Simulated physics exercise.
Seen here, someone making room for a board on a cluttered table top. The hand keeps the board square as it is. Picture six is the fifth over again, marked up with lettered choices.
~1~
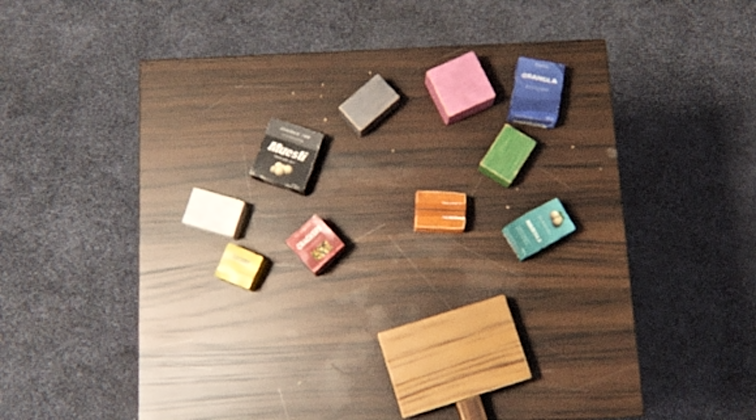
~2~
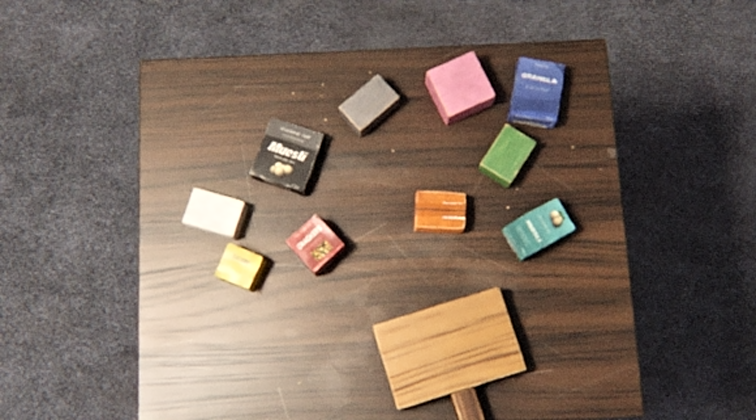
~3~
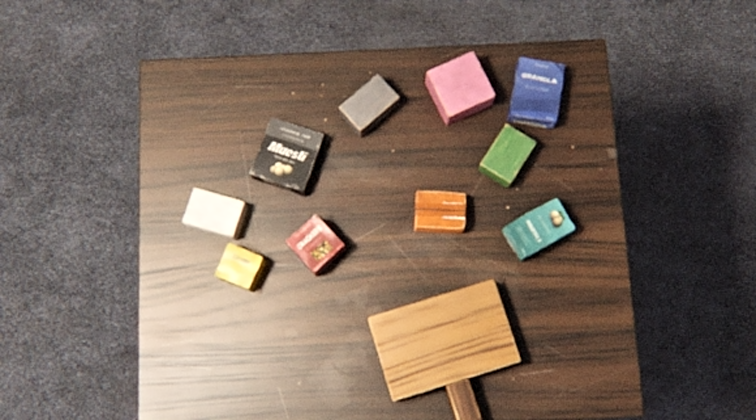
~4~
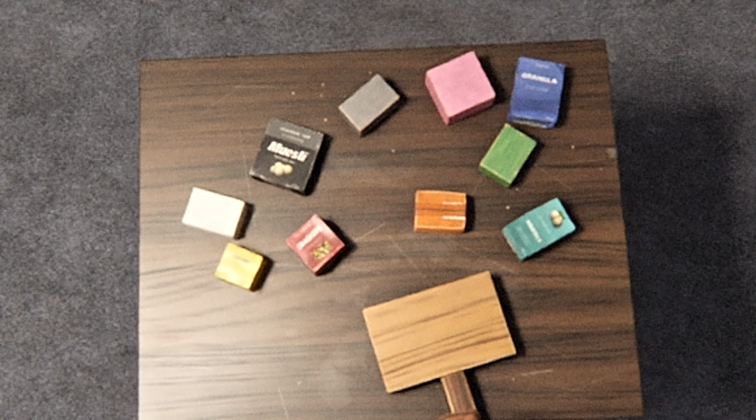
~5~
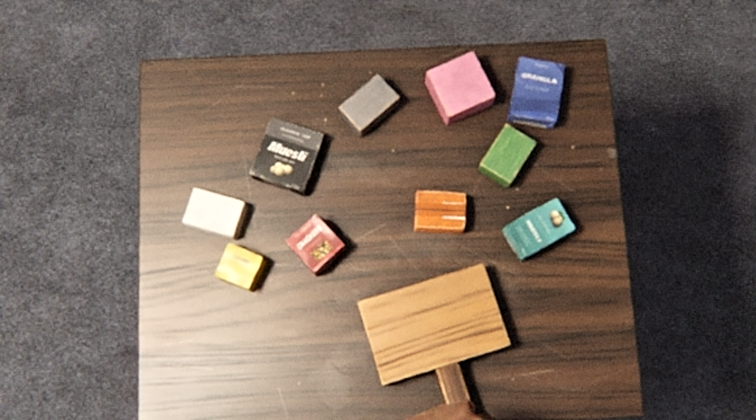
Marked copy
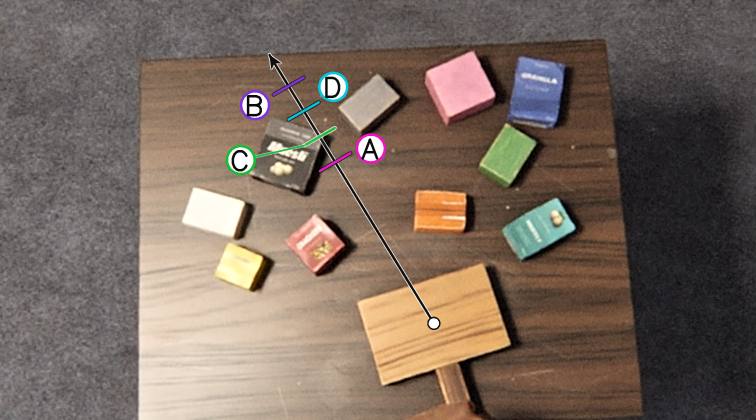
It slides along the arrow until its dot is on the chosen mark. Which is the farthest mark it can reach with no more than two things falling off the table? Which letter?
The farthest such stop is D.
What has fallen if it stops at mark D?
It is the grey block.
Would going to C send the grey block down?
Yes.
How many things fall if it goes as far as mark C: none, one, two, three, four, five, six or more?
By then, one.
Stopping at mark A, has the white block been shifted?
Yes.
On the copy, A at (335, 162); B at (289, 86); C at (319, 137); D at (304, 111); the arrow from (434, 323) to (270, 55); the white dot at (434, 323).
On D. First, board (385, 247); orange box (419, 175); red packet (290, 220).
Then, board (340, 172); grey block (352, 74); orange box (374, 103).
Finally, board (305, 115); grey block over the edge; orange box (341, 48); one fallen.
By contrast, A is within the limit but short; B drops three; C is within the limit but short.
